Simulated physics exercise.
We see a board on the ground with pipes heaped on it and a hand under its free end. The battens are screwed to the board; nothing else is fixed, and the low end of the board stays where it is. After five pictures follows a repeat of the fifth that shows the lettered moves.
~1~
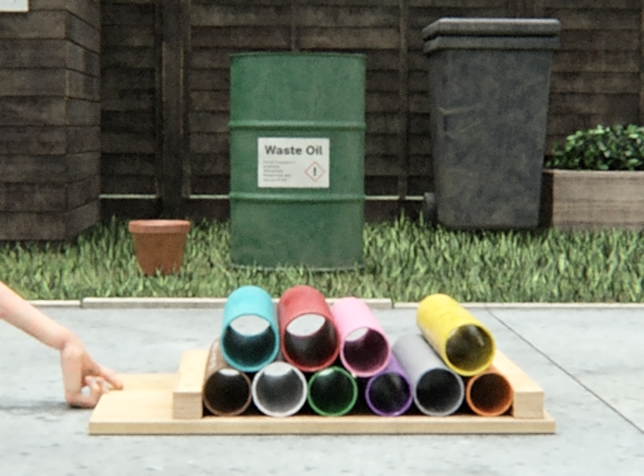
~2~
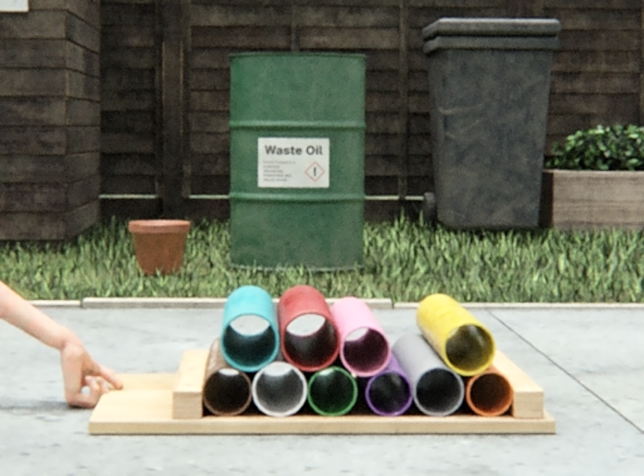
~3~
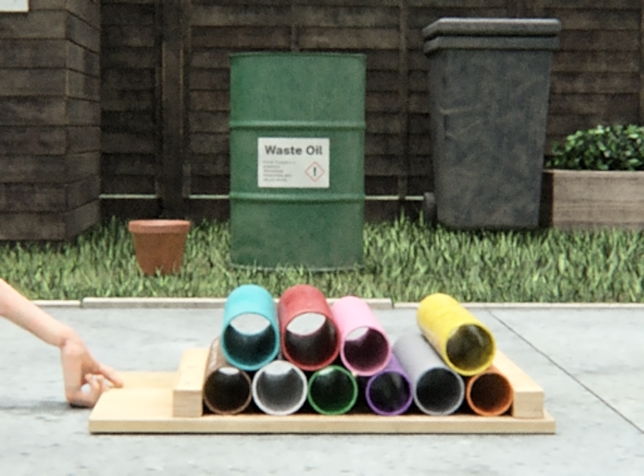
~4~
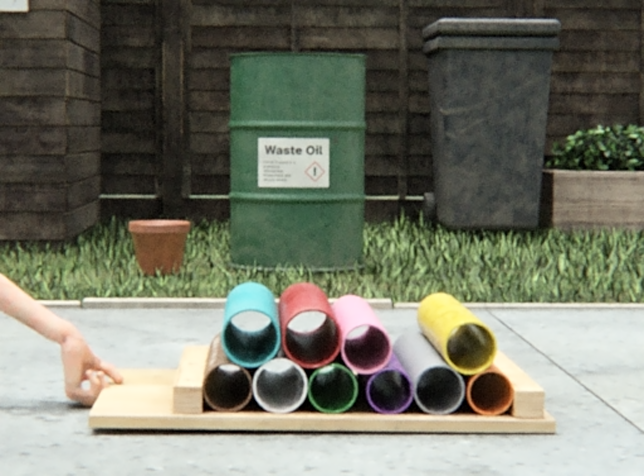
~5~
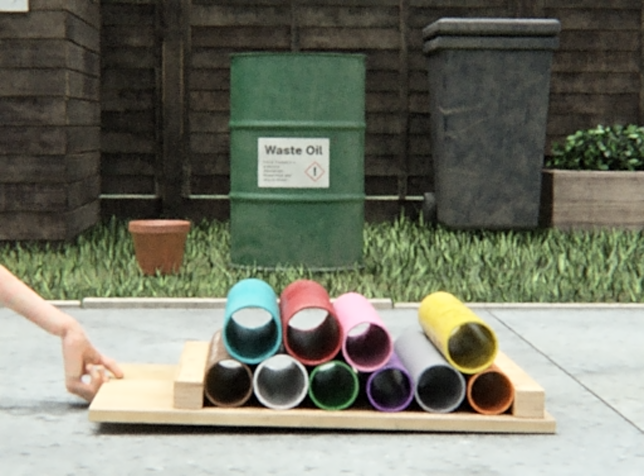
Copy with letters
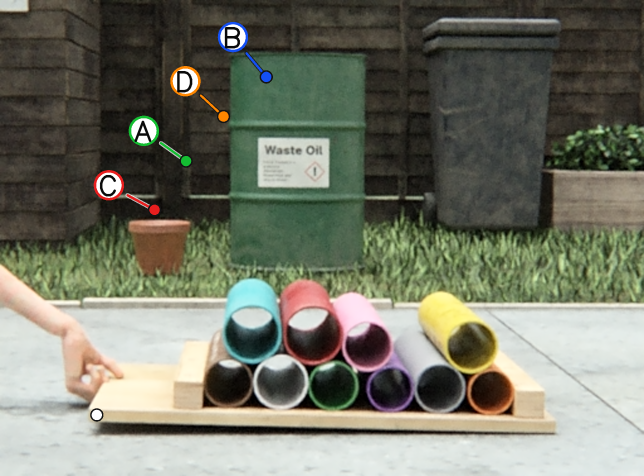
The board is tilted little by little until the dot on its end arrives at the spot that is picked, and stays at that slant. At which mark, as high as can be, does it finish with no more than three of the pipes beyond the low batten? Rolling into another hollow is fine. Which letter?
Lift it to C and no more.
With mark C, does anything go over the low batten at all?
At C: Yes.
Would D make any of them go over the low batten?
Yes, at D.
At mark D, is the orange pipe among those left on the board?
Yes.
On the marked copy, A at (186, 161); B at (266, 77); C at (155, 210); D at (223, 116); the white dot at (97, 415).
Following C. Soon after the start, board at 17°.
Later, board at 28°.
In the end, board at 28°, three over the low batten (red, yellow, pink).
As for the rest, A four over the low batten (red, yellow, pink, turquoise); B four over the low batten (red, yellow, pink, turquoise); D four over the low batten (red, yellow, pink, turquoise).
